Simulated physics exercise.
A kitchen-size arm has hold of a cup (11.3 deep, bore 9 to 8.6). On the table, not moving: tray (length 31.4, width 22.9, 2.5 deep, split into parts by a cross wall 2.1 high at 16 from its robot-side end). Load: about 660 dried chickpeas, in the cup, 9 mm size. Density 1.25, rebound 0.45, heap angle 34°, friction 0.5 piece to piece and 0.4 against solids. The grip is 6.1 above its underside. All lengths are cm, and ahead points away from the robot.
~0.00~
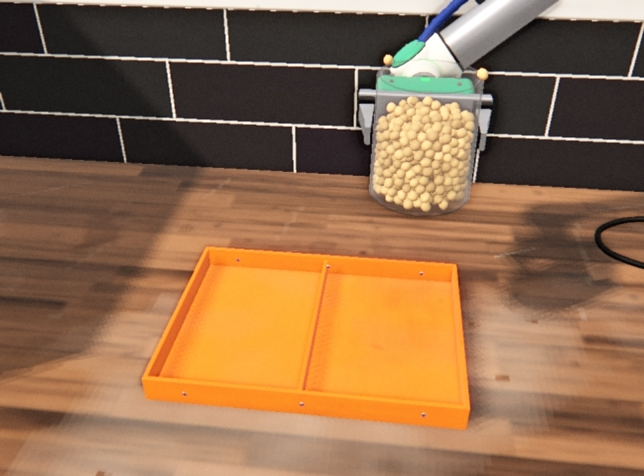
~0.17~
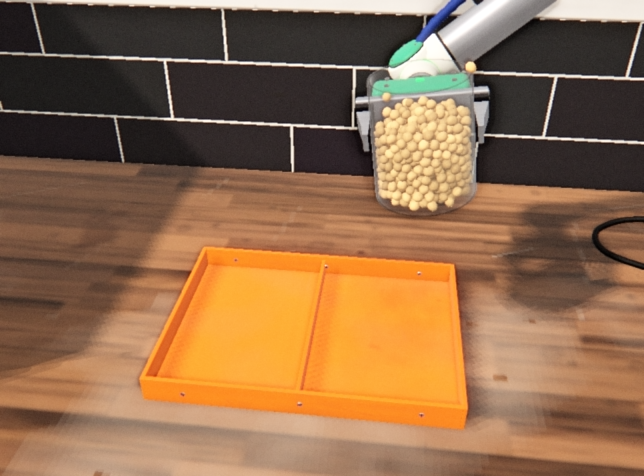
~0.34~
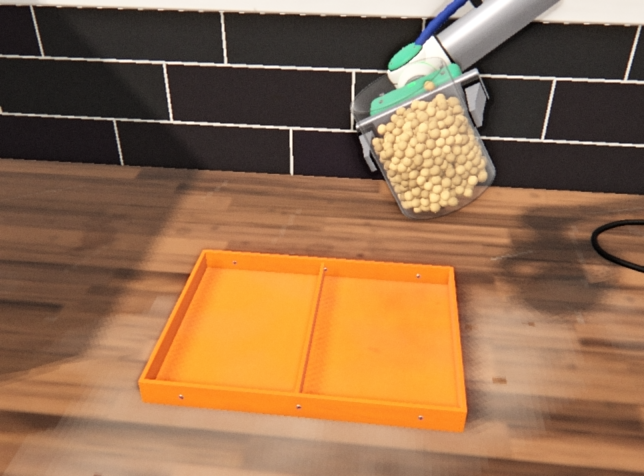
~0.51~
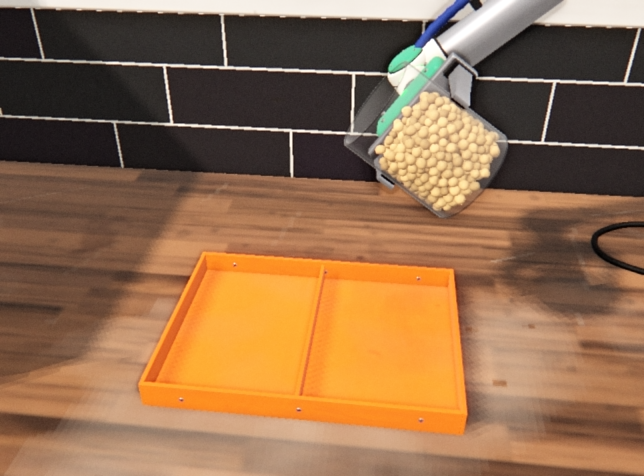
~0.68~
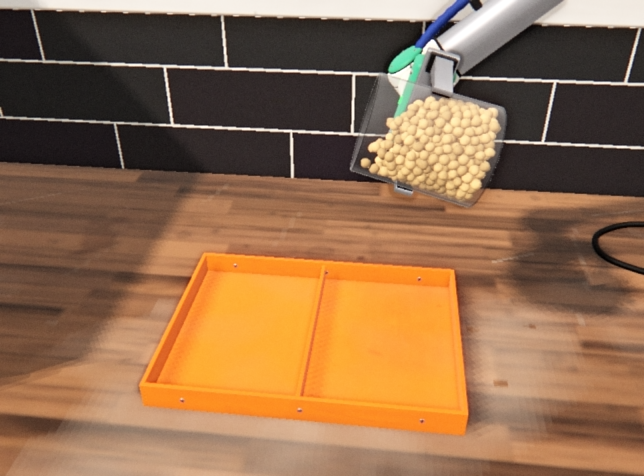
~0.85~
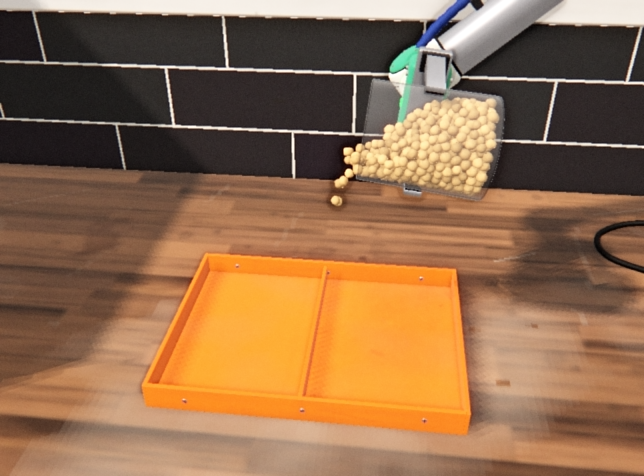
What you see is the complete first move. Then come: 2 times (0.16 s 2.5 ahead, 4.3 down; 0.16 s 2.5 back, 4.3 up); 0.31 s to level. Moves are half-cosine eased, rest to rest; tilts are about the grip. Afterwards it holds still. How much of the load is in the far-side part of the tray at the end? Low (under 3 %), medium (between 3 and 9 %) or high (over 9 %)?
A medium share, between 3 and 9 %, ends in the far-side part of the tray.
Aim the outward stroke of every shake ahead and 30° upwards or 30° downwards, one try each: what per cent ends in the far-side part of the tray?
Some 45 and 25 per cent.
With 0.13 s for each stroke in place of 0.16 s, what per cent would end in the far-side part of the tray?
In that case some 10 per cent.
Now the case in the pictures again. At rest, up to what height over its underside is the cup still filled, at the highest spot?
Some 9.0 cm.
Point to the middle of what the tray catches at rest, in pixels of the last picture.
Near (321, 330).
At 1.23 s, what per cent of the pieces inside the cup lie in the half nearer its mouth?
About 35 per cent.
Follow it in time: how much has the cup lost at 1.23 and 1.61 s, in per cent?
About 5, 10.
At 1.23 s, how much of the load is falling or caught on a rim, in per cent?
Some 4 per cent.
After 1.23 s, tilted 83° forward, highest piece 27 above the table; 612 in the cup, 17 in the far-side part, 4 in the robot-side part, 23 in flight or on a rim.
After 1.61 s, tilted 56° forward, highest piece 27 above the table; 588 in the cup, 32 in the robot-side part, 30 in the far-side part, 6 in flight or on a rim.
After 2.00 s, level, highest piece 28 above the table; 587 in the cup, 36 in the robot-side part, 33 in the far-side part.
After 3.05 s, level, highest piece 28 above the table; 587 in the cup, 36 in the robot-side part, 33 in the far-side part.
In the end, 587 in the cup, 36 in the robot-side part, 33 in the far-side part. That is 5 % in the far-side part of the tray.
